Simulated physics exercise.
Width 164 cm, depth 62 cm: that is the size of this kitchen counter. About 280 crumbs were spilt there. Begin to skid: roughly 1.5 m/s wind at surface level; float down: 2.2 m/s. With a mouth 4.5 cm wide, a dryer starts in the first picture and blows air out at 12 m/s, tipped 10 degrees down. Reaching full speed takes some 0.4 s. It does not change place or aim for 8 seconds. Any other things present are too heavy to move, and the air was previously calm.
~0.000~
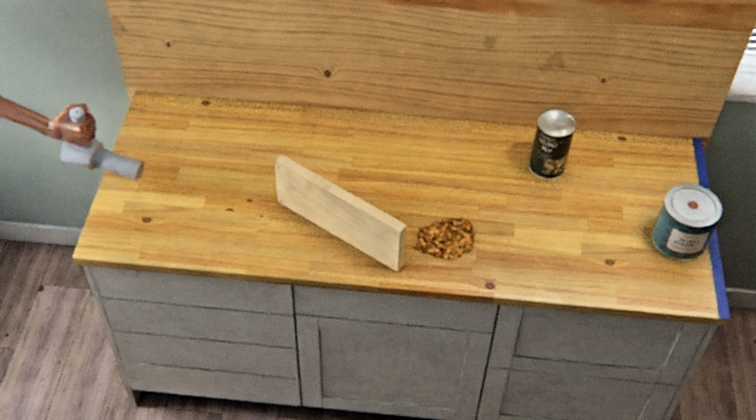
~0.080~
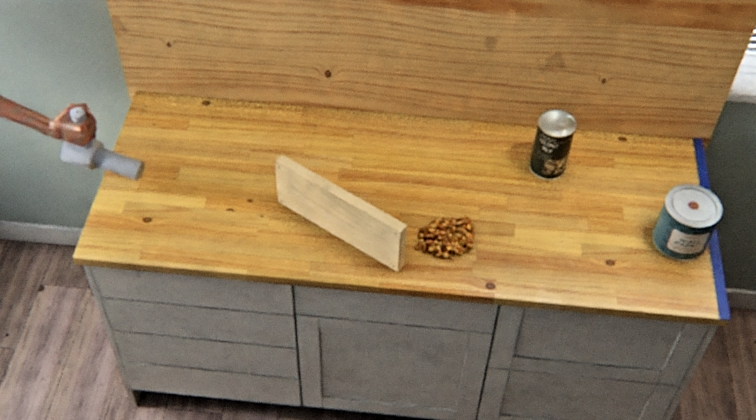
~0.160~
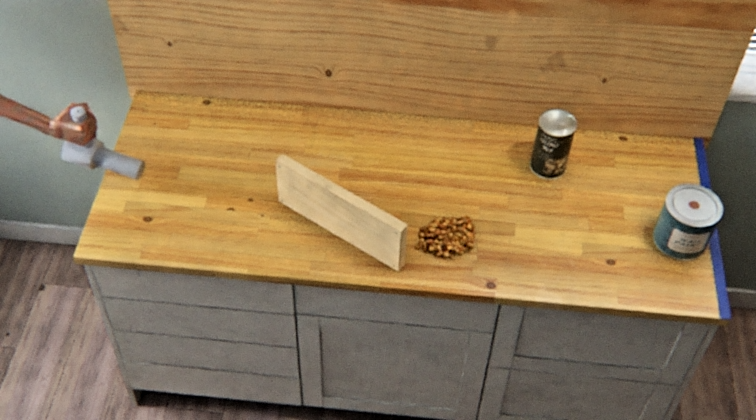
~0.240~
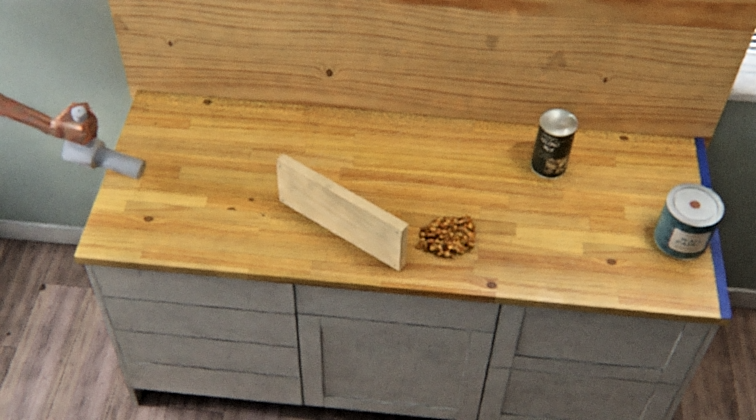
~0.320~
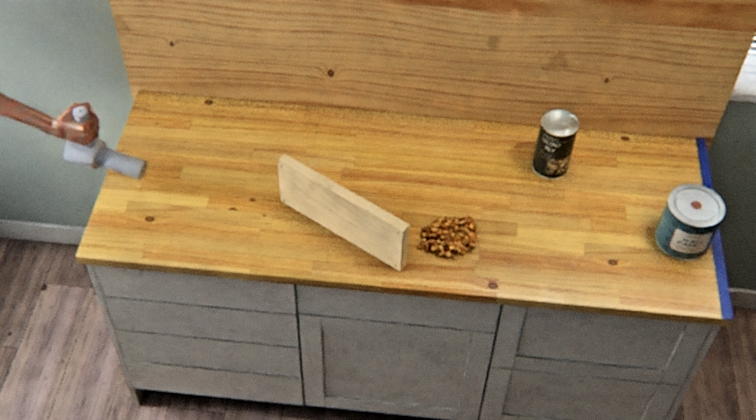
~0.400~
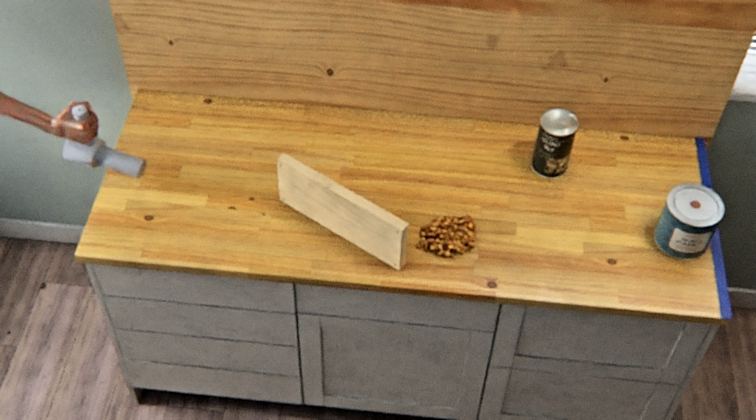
On a wooden kitchen counter, a hand at left holding a grey dryer towards a board, brown crumbs and two tins, all staying still.
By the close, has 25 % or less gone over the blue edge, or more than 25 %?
That edge takes no more than a quarter.
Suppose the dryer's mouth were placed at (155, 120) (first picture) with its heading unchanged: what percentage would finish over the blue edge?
It would come out near 30 in a hundred.
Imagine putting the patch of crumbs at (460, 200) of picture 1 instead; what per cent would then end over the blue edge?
It would be near 0 %.
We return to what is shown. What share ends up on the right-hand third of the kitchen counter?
I'd estimate around 0 per cent.
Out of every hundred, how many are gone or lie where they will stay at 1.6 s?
Near 100 %.
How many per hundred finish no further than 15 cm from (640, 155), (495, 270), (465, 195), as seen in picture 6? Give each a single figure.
0 %, 40 %, 30 %.
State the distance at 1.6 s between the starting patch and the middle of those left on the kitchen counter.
Roughly 0 centimetres.
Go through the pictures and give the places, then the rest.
In the first frame, the middle of the crumbs is near (449, 238), none has stirred yet and the mouth of the dryer is at (140, 171).
In the second frame, the middle of the crumbs is near (445, 236), none has stirred yet and the blue edge is centred on (715, 223).
In the third frame, the middle of the crumbs is near (445, 236), none has stirred yet, the top of a board is at (340, 191) and the top of a tin is at (558, 122).
In the fourth frame, the middle of the crumbs is near (446, 235) and none has stirred yet.
In the fifth frame, the middle of the crumbs is near (447, 236) and none has stirred yet.
In the sixth frame, the middle of the crumbs is near (447, 235) and none has stirred yet.
After 1.6 s, 1 % are on the move or not yet settled, 0 % are over the blue edge; the middle of those still in play is near (447, 235).
After 2.6 s, 1 % are on the move or not yet settled, 0 % are over the blue edge; the middle of those still in play is near (447, 235).
After 4.4 s, 0 % are on the move or not yet settled, 0 % are over the blue edge; the middle of those still in play is near (447, 235).
After 8.0 s, at the end, 0 % are over the blue edge; the middle of those still in play is near (447, 235).
